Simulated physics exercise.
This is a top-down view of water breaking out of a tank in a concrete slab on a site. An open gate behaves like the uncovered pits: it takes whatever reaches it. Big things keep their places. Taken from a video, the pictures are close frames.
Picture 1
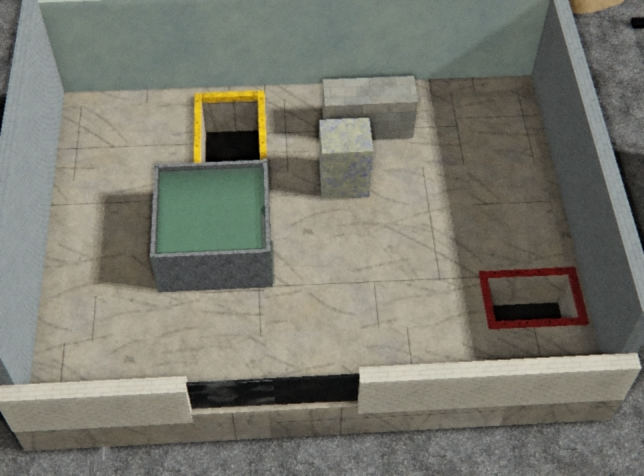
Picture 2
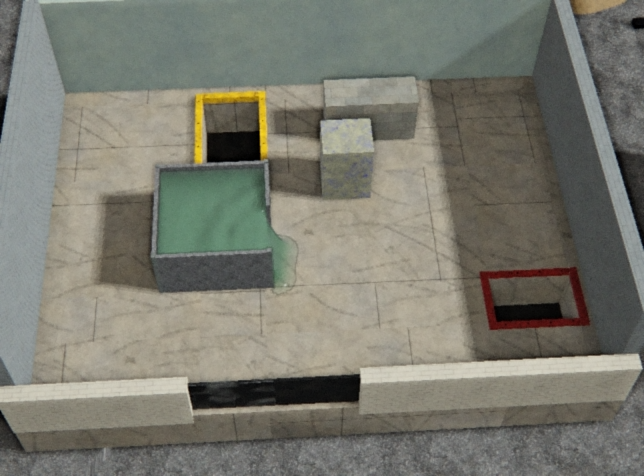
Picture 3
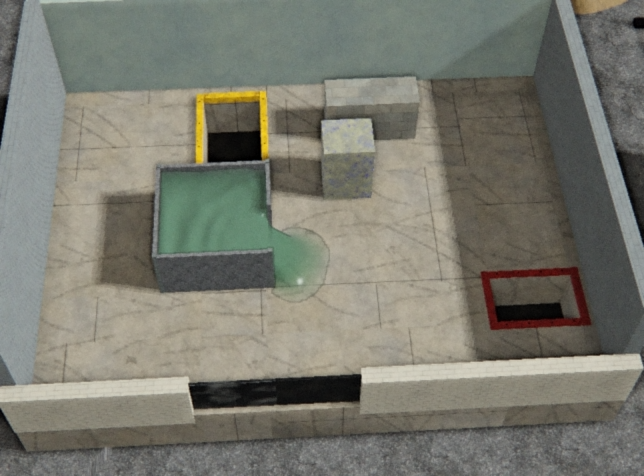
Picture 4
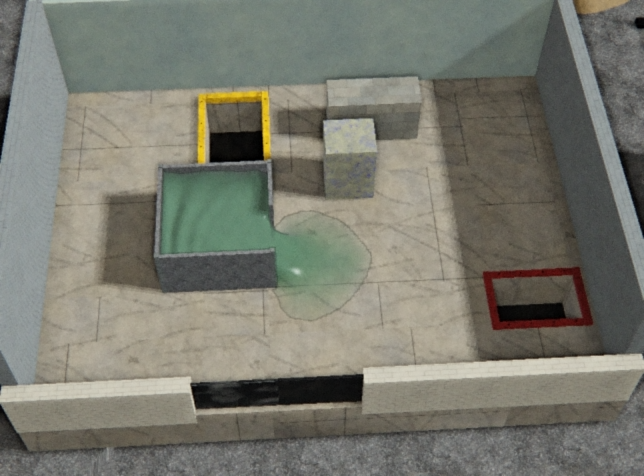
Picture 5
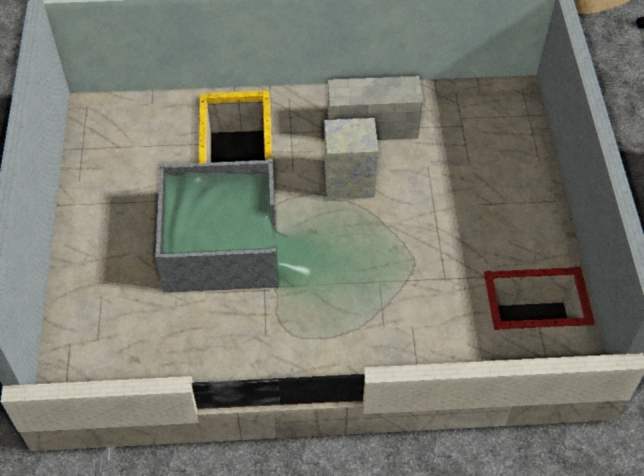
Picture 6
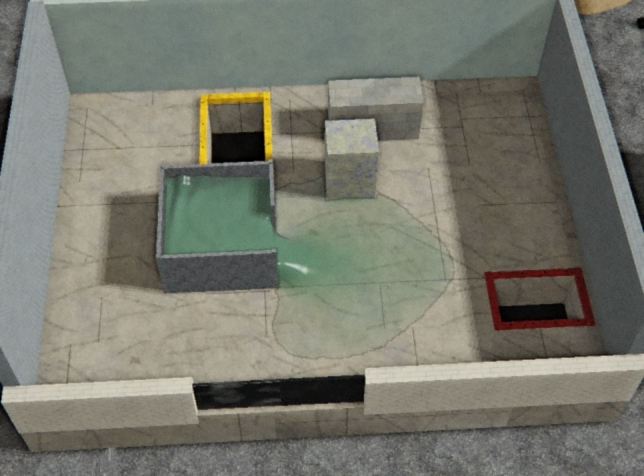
Green water pours from the right side of a square tank and spreads across the slab.
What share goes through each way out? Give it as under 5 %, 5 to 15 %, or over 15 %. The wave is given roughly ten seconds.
As I see it, the gate ends up with a tiny portion - beneath five per cent, the red pit ends up with a large portion - topping fifteen per cent, the yellow pit ends up with a tiny portion - beneath five per cent.
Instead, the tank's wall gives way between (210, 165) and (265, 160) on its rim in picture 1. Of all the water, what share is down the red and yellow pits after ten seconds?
Out of every hundred parts, red takes 0 and yellow takes 50.
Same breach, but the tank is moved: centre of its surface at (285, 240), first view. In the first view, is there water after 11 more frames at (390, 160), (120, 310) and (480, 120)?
Spot one unwetted, spot two unwetted, spot three unwetted.
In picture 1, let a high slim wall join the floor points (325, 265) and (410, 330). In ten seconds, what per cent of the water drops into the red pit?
Share, red pit - 20 in a hundred.
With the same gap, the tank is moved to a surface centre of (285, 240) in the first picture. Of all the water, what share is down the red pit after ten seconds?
Red: 40 %.
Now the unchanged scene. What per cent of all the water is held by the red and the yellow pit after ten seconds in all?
That's 32 per cent for the first and 0 per cent for the second.
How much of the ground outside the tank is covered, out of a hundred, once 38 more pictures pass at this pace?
50 %.
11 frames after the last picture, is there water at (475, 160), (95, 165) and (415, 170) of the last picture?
Taking them as listed, I'd call them soaked through, high and dry and soaked through.
A moment on, water covers 35 % of the floor; the gate 0 %, the red pit 2 %, the yellow pit 0 %.
Next, water covers 40 % of the floor; the gate 0 %, the red pit 5 %, the yellow pit 0 %.
Then, water covers 45 % of the floor; the gate 0 %, the red pit 14 %, the yellow pit 0 %.
Later, water covers 50 % of the floor; the gate 0 %, the red pit 27 %, the yellow pit 0 %.
In the end, water covers 65 % of the floor; the gate 0 %, the red pit 32 %, the yellow pit 0 %.
